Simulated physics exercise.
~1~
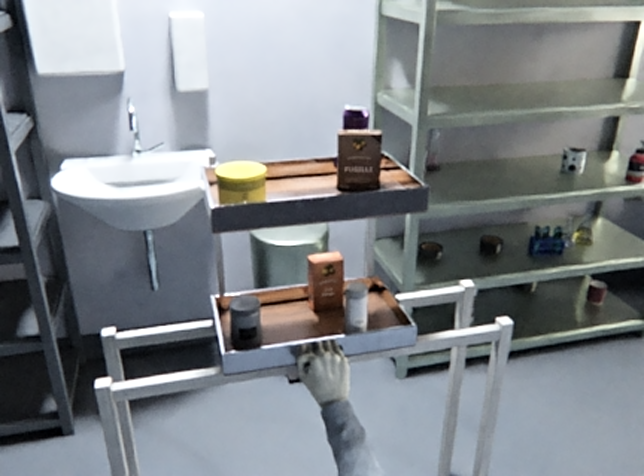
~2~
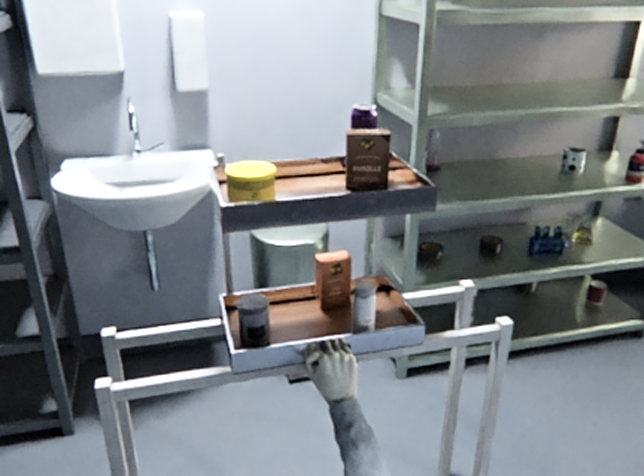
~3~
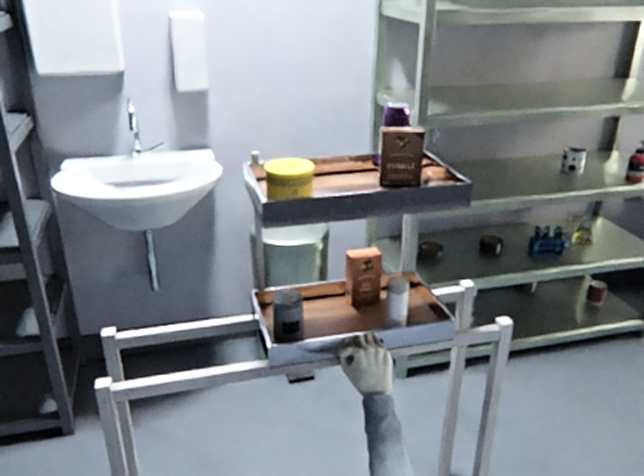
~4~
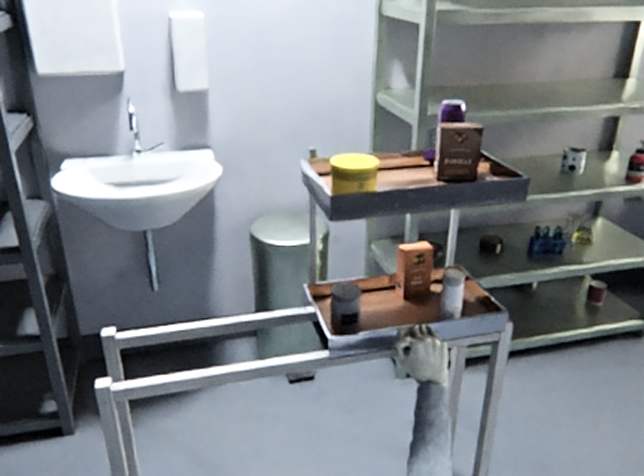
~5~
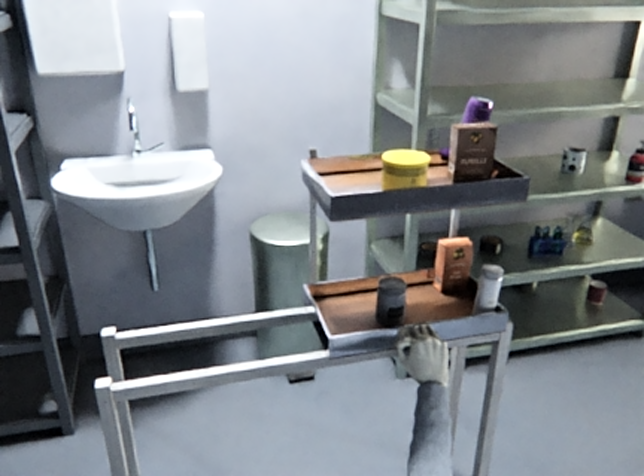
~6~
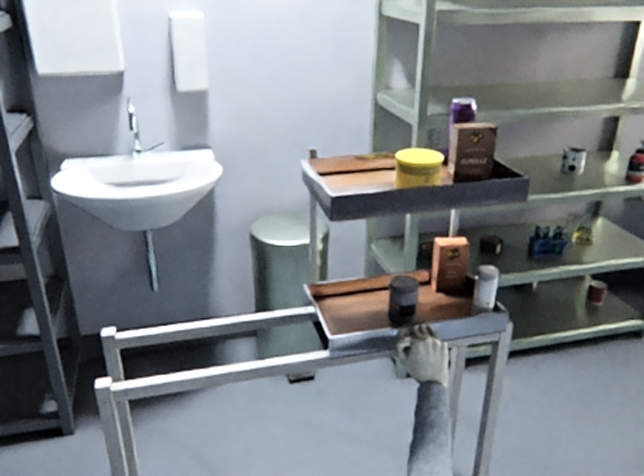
A hand pushed a two-level sliding shelf to the right until it stopped at the end of its rails, and the yellow tub and grey jar slid farther along their trays while the purple can tipped, then settled upright again.
